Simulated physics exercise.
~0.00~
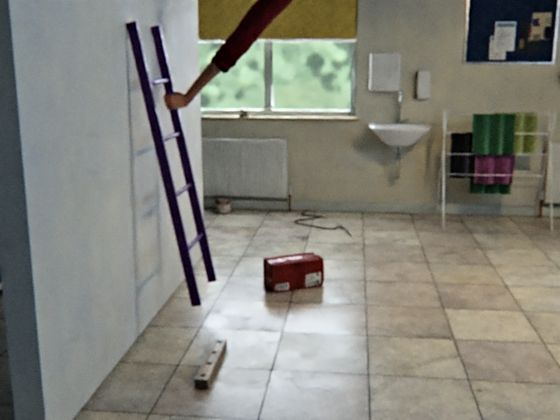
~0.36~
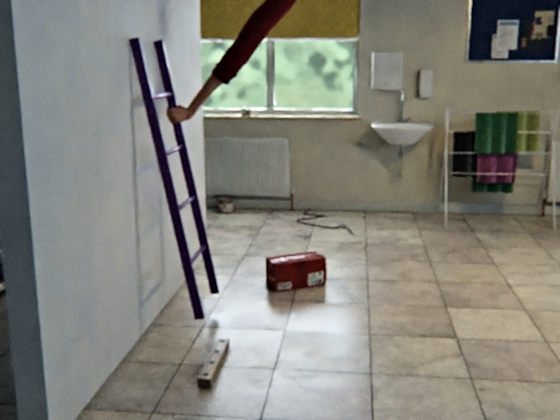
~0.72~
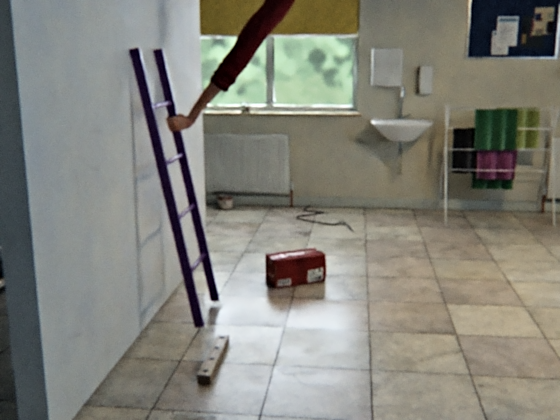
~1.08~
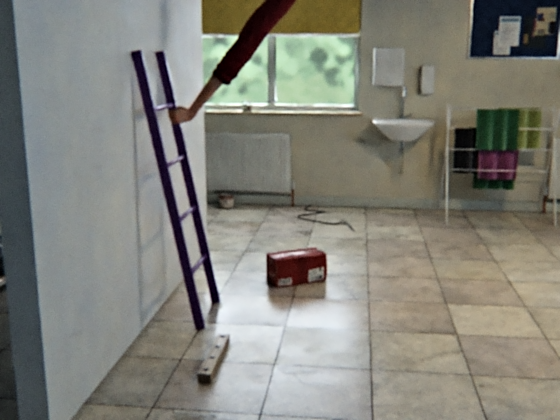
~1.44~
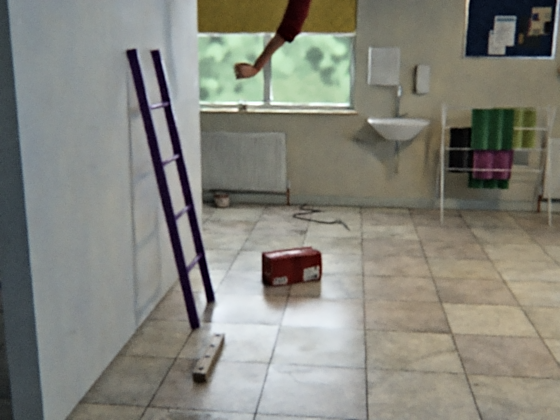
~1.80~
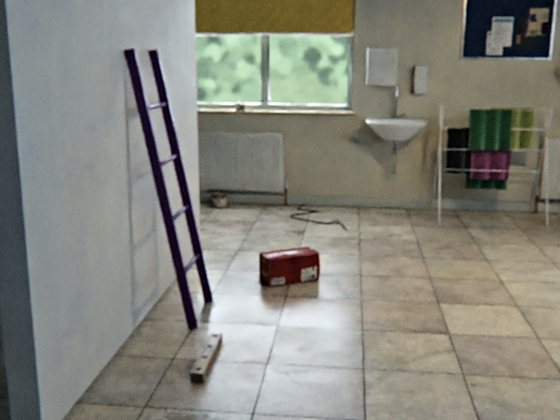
Hand lowering a purple ladder-like rack against a white wall, then letting go and withdrawing as the rack stays leaning upright.
